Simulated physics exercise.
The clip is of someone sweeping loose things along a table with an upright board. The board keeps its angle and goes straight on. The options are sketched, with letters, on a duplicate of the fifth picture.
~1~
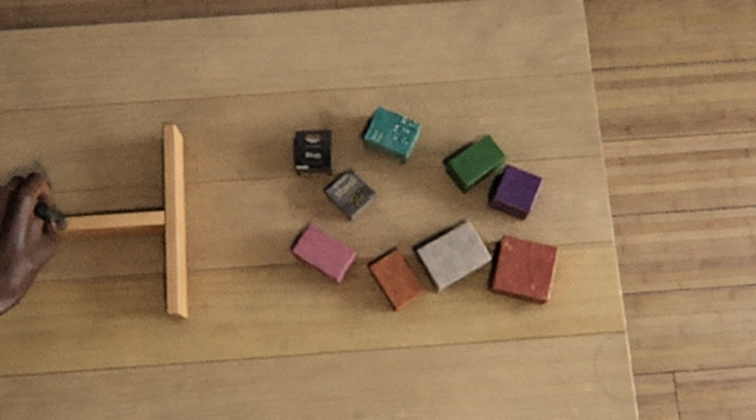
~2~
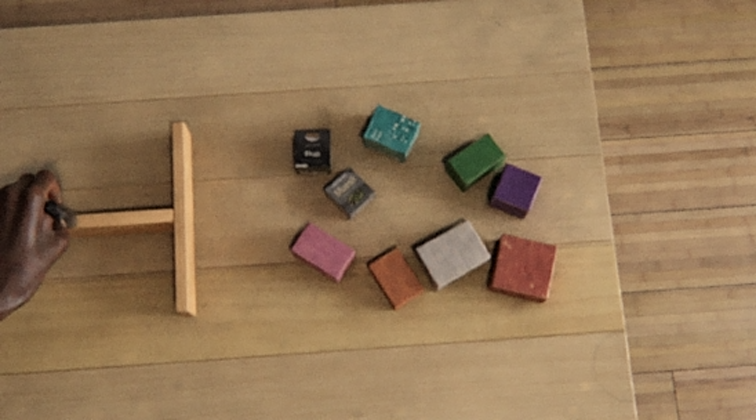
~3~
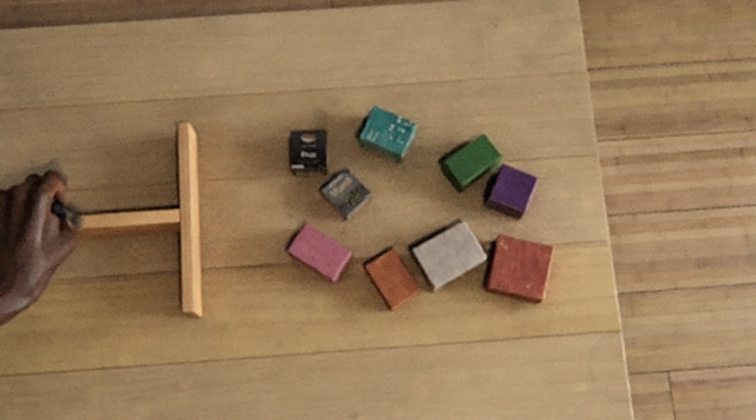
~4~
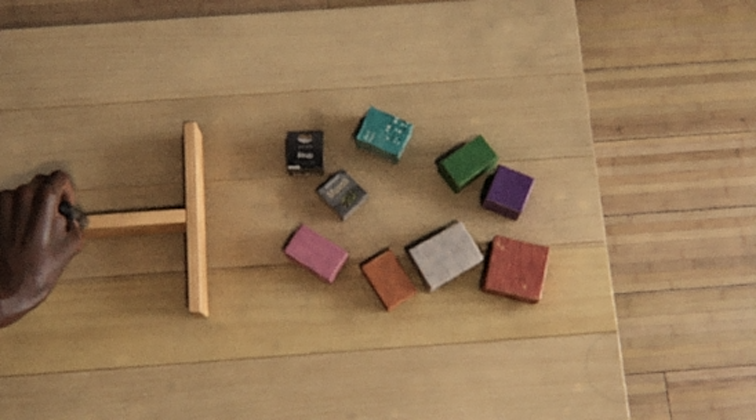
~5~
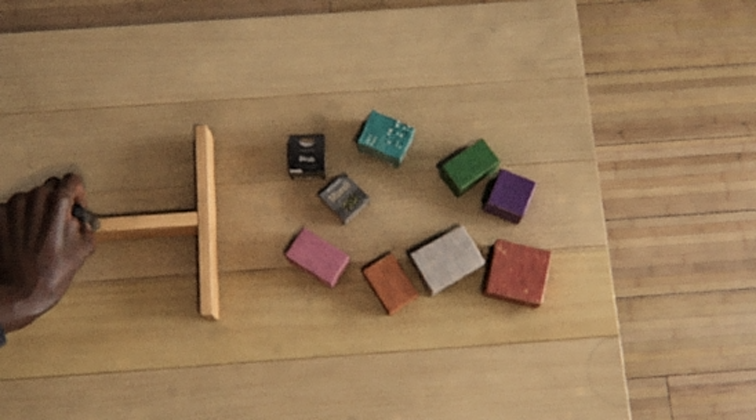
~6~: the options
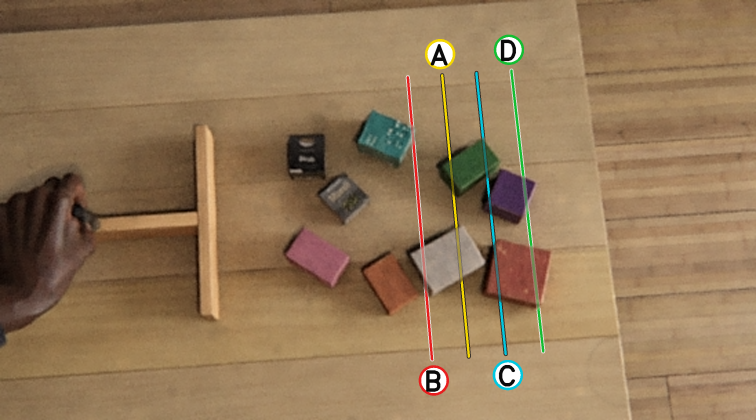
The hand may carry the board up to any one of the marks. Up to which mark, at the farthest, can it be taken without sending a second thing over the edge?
No farther than D.
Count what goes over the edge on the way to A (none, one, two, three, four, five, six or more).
The count is none.
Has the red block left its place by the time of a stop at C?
Yes.
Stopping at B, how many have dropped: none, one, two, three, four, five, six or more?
In all, none.
On the copy, A at (455, 211); B at (419, 213); C at (491, 208); D at (527, 206).
On D. First, board (320, 210); orange block (409, 292); black packet (342, 155).
Then, board (437, 202); red block (565, 282); purple block (518, 195).
Finally, board (528, 196); white block (602, 253); red block (608, 303); none fallen.
By contrast, A is within the limit but short; B is within the limit but short; C is within the limit but short.
